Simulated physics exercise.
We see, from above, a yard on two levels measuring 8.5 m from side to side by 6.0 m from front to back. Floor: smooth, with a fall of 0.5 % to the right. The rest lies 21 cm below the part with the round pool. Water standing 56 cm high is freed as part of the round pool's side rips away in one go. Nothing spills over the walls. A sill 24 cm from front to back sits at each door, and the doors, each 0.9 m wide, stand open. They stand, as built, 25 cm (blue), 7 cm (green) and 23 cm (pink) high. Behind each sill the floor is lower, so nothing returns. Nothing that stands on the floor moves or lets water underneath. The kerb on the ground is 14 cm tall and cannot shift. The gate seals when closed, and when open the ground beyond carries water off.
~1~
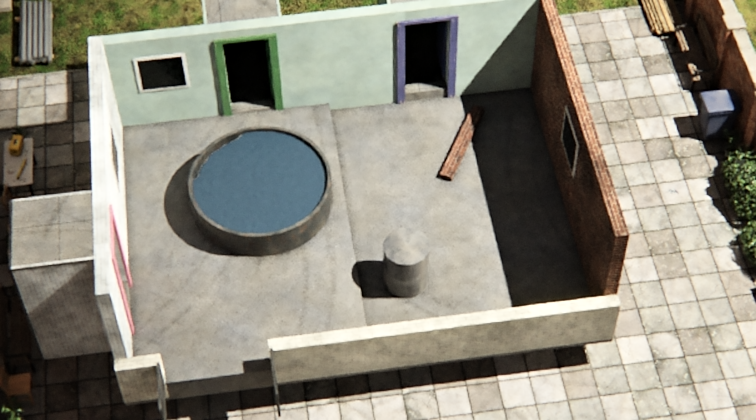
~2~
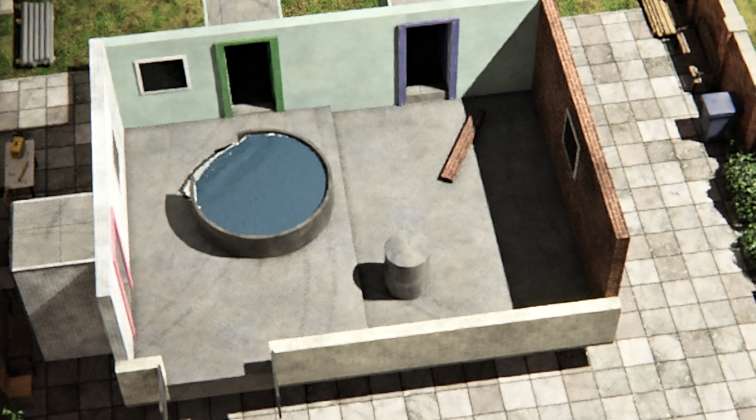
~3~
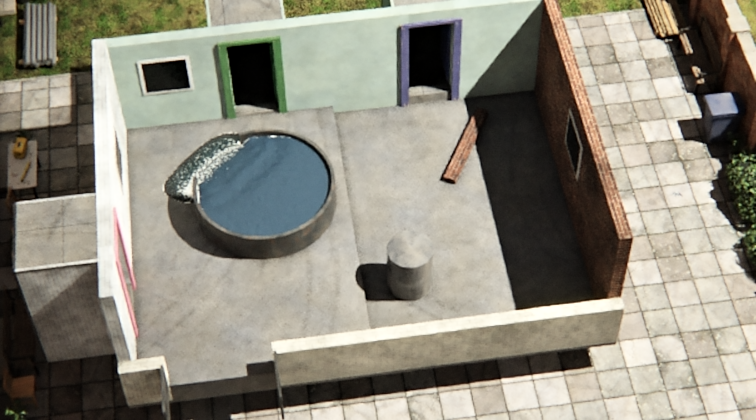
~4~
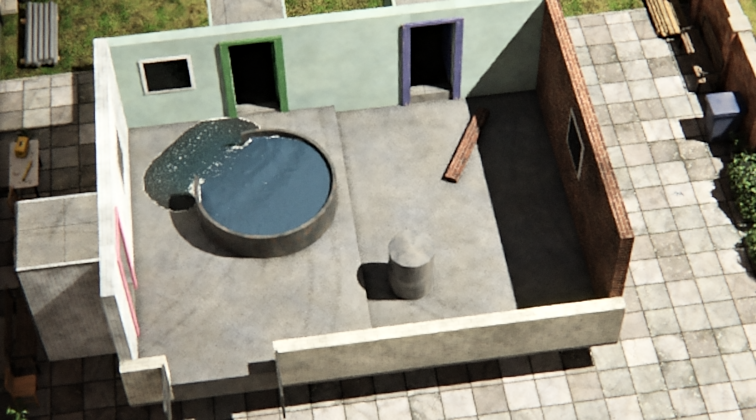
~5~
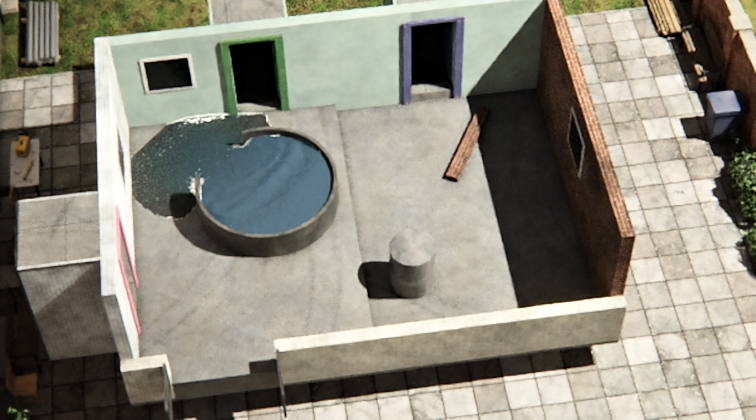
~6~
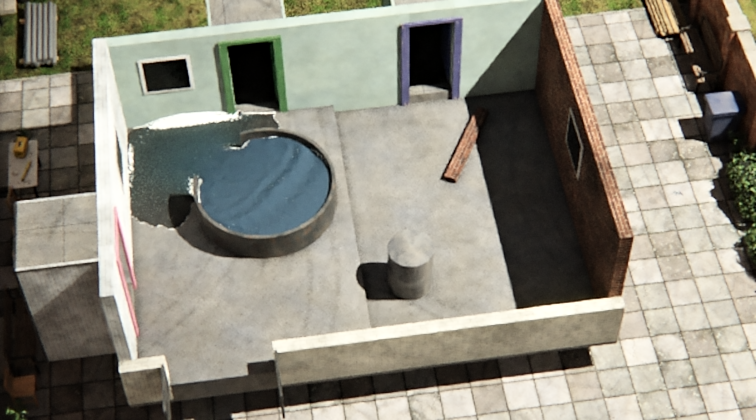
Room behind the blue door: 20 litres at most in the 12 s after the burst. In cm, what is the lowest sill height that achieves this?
About 7 cm.
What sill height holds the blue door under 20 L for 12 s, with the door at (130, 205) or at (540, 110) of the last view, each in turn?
About 18 cm for the first and 7.0 cm for the second.
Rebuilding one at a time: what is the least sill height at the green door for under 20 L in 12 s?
The green door needs around 11.5 cm.
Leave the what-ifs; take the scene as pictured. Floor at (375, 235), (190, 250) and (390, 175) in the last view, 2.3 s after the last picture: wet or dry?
Going in order: Untouched, swamped, untouched.
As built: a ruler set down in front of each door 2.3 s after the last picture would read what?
Lab note, cm: Blue 0; green 12; pink 6.
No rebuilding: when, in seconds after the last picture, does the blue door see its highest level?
Some 7.5 s, more or less.
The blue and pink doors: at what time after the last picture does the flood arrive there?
Blue 2.8 s, pink 2.0 s.
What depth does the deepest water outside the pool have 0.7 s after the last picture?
About 52 cm at most.
Then, 0.7 s after the last picture water covers 10 % of the floor, deepest (52 cm) near (127, 130); it has not reached the blue door.
Then, 2.3 s after the last picture water covers 25 % of the floor, deepest (35 cm) near (136, 129); it has not reached the blue door.
Then, 11.3 s after the last picture water covers 90 % of the floor, deepest (10 cm) near (554, 331); 7 cm at the blue door, 0 litres in over its 25 cm sill.
At the blue door as built, the water peaked near 11 cm, 7.3 s after the last picture.
Run again over the same 12 s with other heights there, 28 litres in over 6.5 cm, 10 litres over 8.5 cm. The limit of 20 litres is kept from about 7 cm up.
